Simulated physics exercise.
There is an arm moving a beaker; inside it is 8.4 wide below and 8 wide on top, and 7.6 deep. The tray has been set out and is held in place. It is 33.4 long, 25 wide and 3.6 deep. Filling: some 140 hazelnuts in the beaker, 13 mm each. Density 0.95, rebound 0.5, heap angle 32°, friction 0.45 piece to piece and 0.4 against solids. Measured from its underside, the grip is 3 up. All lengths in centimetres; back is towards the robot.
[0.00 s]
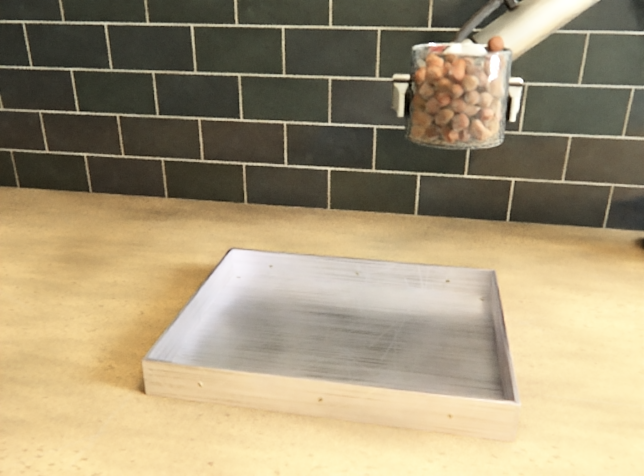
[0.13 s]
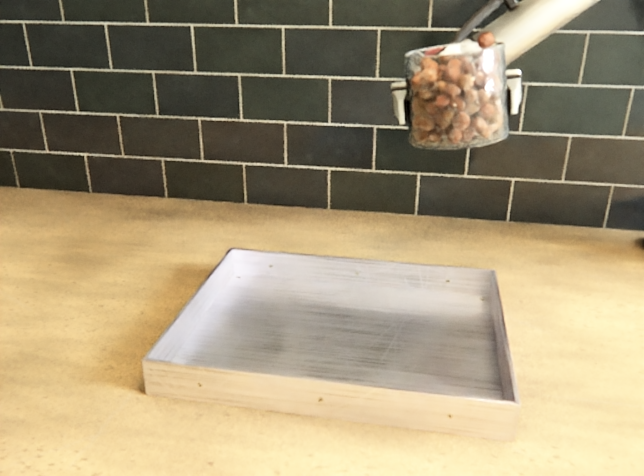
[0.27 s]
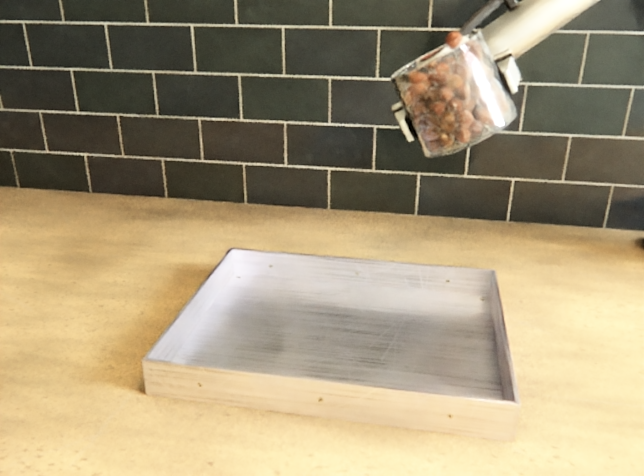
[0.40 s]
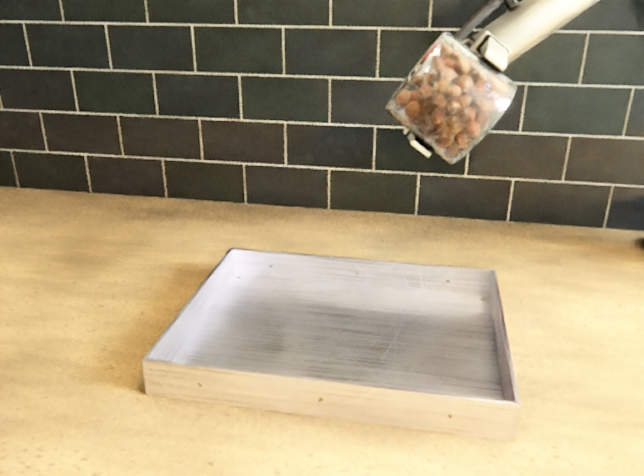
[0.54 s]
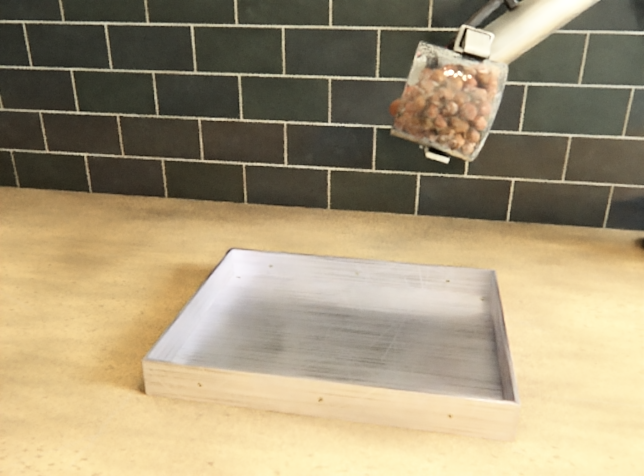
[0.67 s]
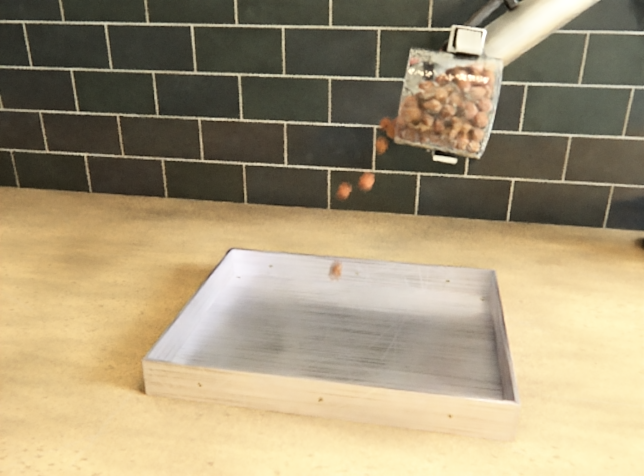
A robot arm tilts a clear beaker of hazelnuts until a few drop toward the tray.
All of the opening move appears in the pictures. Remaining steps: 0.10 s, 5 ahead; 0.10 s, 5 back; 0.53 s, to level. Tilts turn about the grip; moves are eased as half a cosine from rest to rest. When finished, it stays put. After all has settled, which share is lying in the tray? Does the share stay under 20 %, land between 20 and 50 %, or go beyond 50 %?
It goes beyond 50 %.
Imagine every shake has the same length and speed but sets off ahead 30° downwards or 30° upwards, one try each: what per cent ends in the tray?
I'd say close to 55 percent for the first and close to 95 percent for the second.
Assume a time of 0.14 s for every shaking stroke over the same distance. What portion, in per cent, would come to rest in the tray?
Estimate for that case: 60 %.
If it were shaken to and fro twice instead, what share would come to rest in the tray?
Estimate for that case: 90 %.
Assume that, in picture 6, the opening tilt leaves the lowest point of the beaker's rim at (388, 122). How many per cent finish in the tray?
My estimate is some 45 per cent.
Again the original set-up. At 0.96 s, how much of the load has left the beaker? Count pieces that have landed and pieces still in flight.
Roughly 80 percent is out.
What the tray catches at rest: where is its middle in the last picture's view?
Roughly at pixel (259, 320).
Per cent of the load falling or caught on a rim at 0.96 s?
My guess is some 62 in a hundred.
By 0.96 s, tilted 77° forward, highest piece 25 above the table; 31 in the beaker, 21 in the tray, 86 in flight or on a rim.
By 1.25 s, tilted 15° forward, highest piece 29 above the table; 103 in the tray, 28 in the beaker, 7 on the table or floor.
By 1.60 s, level, highest piece 27 above the table; 103 in the tray, 28 in the beaker, 7 on the table or floor.
By 2.65 s, level, highest piece 27 above the table; 103 in the tray, 28 in the beaker, 7 on the table or floor.
Final count, 103 in the tray, 28 in the beaker, 7 on the table or floor. That is 75 % in the tray.
